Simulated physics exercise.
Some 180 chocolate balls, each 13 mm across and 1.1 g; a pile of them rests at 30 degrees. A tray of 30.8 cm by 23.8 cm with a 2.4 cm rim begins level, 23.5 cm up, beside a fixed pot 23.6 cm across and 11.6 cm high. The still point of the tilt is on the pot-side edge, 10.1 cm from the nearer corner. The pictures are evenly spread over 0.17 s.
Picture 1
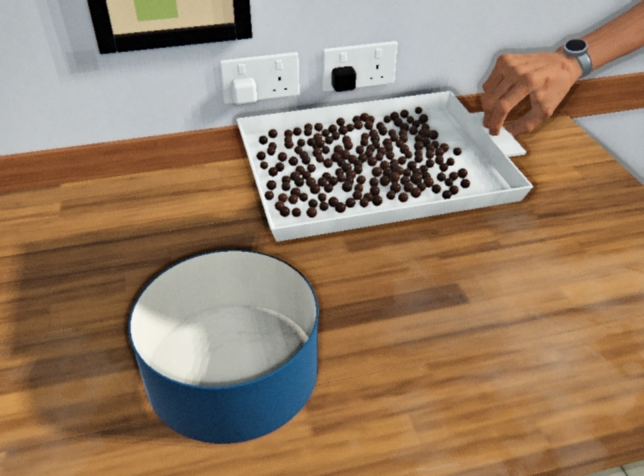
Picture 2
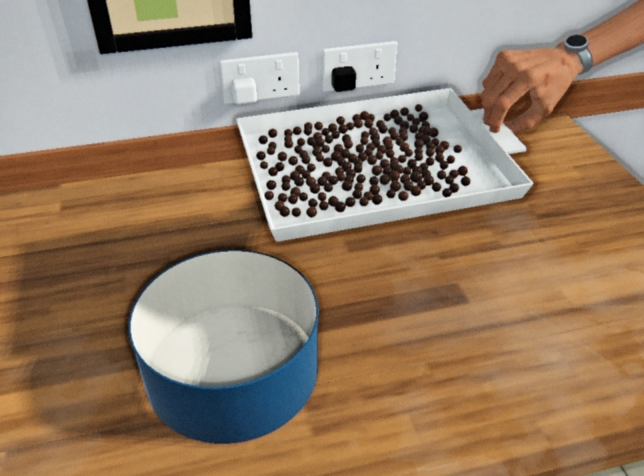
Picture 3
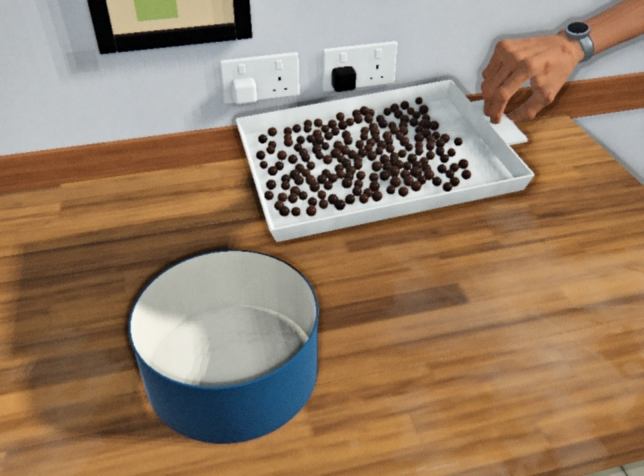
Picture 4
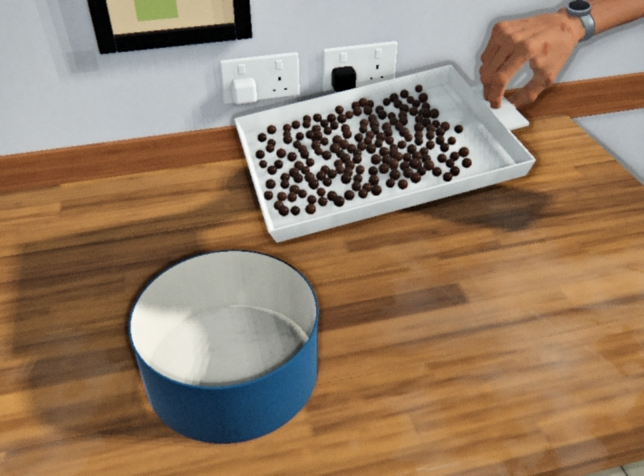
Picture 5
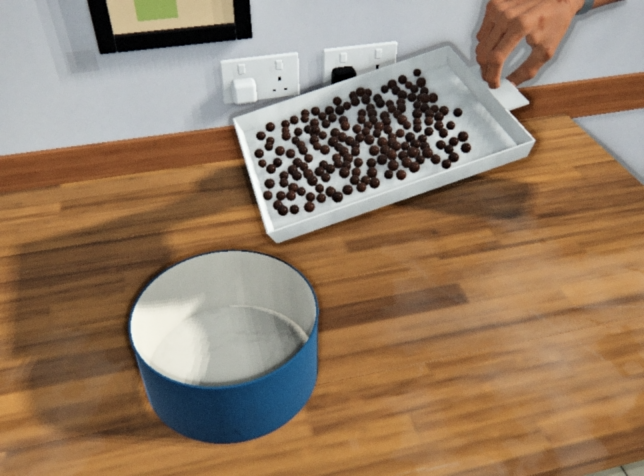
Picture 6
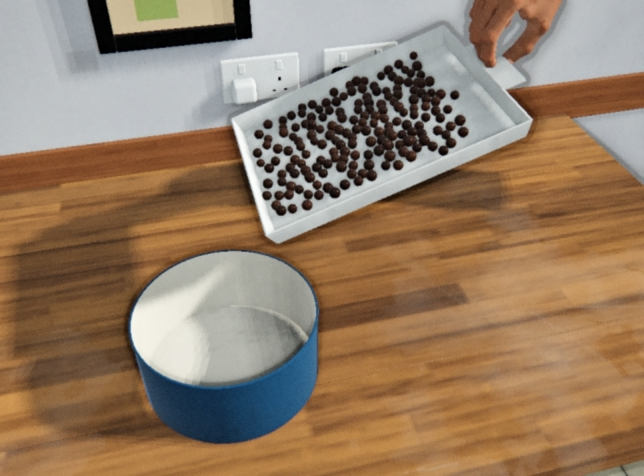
On a wooden countertop against a wall with two sockets, a hand grips the right end of a white tray of small dark balls and raises it steadily, slanting the tray down leftward behind a blue pot.
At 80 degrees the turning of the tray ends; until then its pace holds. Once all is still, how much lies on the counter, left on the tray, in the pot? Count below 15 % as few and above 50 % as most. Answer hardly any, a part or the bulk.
Counter: A part, tray: Hardly any, pot: The bulk.
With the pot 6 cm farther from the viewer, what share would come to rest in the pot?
In that case some 85 per cent.
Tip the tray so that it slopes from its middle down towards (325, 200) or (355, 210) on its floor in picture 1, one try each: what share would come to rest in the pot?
About 95 and 70 per cent.
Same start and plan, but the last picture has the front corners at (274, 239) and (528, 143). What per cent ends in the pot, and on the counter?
Pot 95, counter 0.
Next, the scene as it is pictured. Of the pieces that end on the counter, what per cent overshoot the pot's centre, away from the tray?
Some 90 per cent.
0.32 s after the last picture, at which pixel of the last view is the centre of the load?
Around (261, 154).
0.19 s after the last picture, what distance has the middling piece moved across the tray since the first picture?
About 3 cm.
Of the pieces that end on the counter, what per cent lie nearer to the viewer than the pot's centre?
Roughly 10 per cent.
Then, 0.19 s after the last picture, tilt 50 degrees; the tray holds 100 %, the pot 0 %.
Then, 0.32 s after the last picture, tilt 72 degrees; the tray holds 100 %, the pot 0 %.
Then, 0.58 s after the last picture, tilt 80 degrees; the tray holds 25 %, the pot 45 %.
In the end, counter 30 %, tray 0 %, pot 70 %.
